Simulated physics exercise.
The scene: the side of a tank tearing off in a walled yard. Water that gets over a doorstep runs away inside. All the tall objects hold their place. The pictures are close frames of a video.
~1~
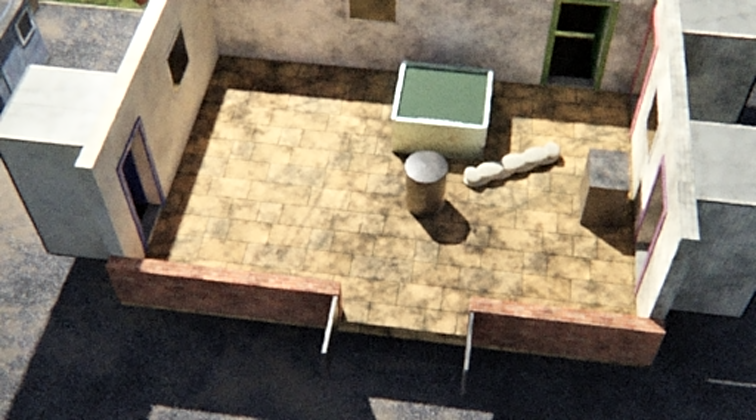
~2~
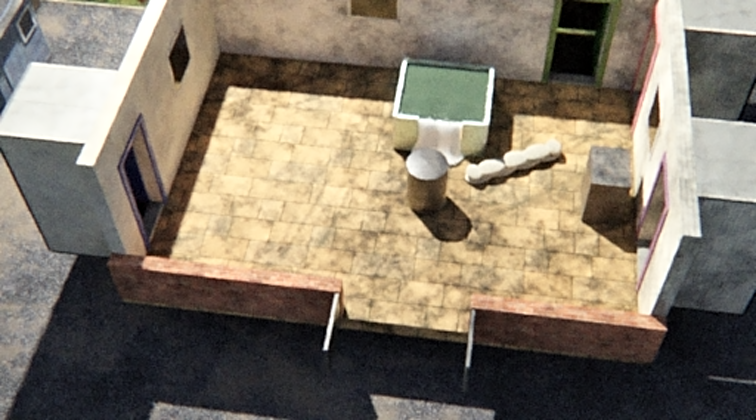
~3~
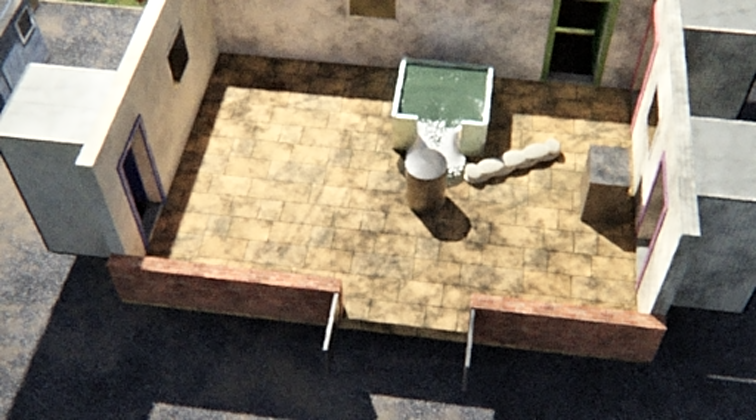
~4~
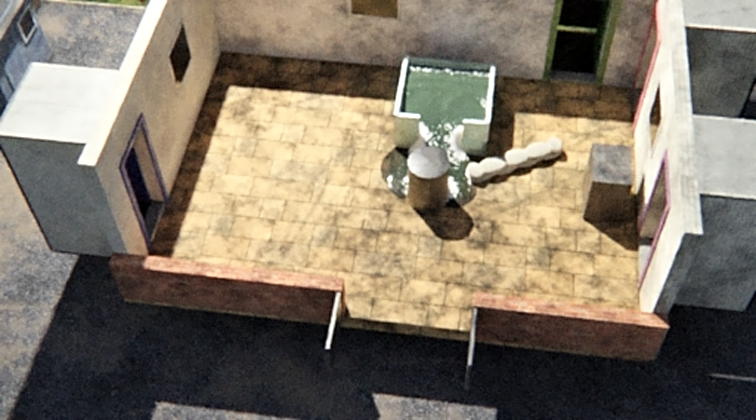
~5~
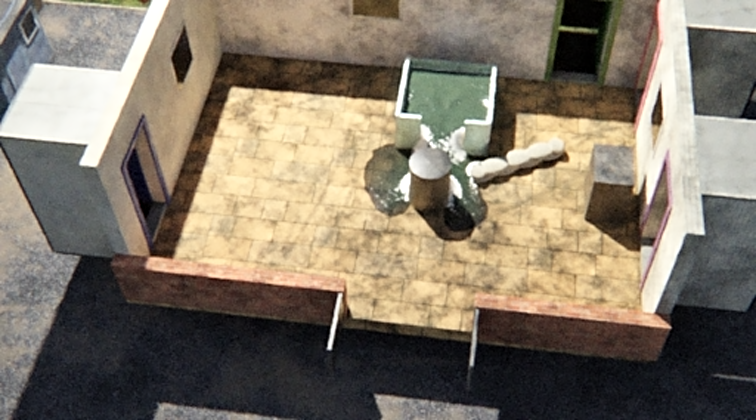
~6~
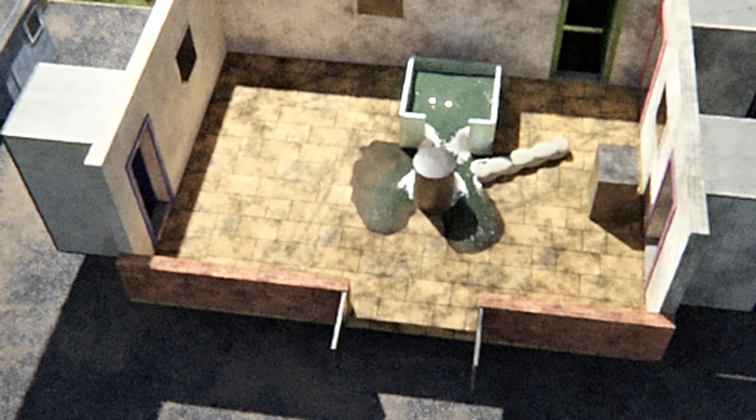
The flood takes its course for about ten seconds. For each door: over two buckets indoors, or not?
The pink door stays under that; the green door stays under that; the purple door stays under that; the blue door stays under that.
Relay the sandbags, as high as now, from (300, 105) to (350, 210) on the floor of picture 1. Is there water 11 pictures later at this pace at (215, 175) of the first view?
Verdict: Free of water.
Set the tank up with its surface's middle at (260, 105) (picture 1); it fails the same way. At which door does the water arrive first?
I say the one in blue.
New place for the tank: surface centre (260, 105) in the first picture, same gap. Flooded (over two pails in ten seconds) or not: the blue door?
The blue one is over.
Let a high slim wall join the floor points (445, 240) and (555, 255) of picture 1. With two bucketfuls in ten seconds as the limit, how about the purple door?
The purple door floods.
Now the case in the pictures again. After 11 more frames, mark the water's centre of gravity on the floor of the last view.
Near (434, 175).
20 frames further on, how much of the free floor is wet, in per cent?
I make it 60 per cent.
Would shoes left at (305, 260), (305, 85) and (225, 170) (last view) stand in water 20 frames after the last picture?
In that order: Wet, not flooded, under water.
A moment on, water covers 25 % of the floor; the pink door not reached, the green door not reached, the purple door not reached, the blue door not reached.
Next, water covers 55 % of the floor; the pink door not reached, the green door not reached, the purple door wet at the sill, nothing in, the blue door not reached.
Then, water covers 60 % of the floor; the pink door not reached, the green door not reached, the purple door wet at the sill, nothing in, the blue door wet at the sill, nothing in.
Later, water covers 65 % of the floor; the pink door wet at the sill, nothing in, the green door wet at the sill, nothing in, the purple door under two buckets in, the blue door under two buckets in.
In the end, water covers 90 % of the floor; the pink door wet at the sill, nothing in, the green door wet at the sill, nothing in, the purple door under two buckets in, the blue door under two buckets in.
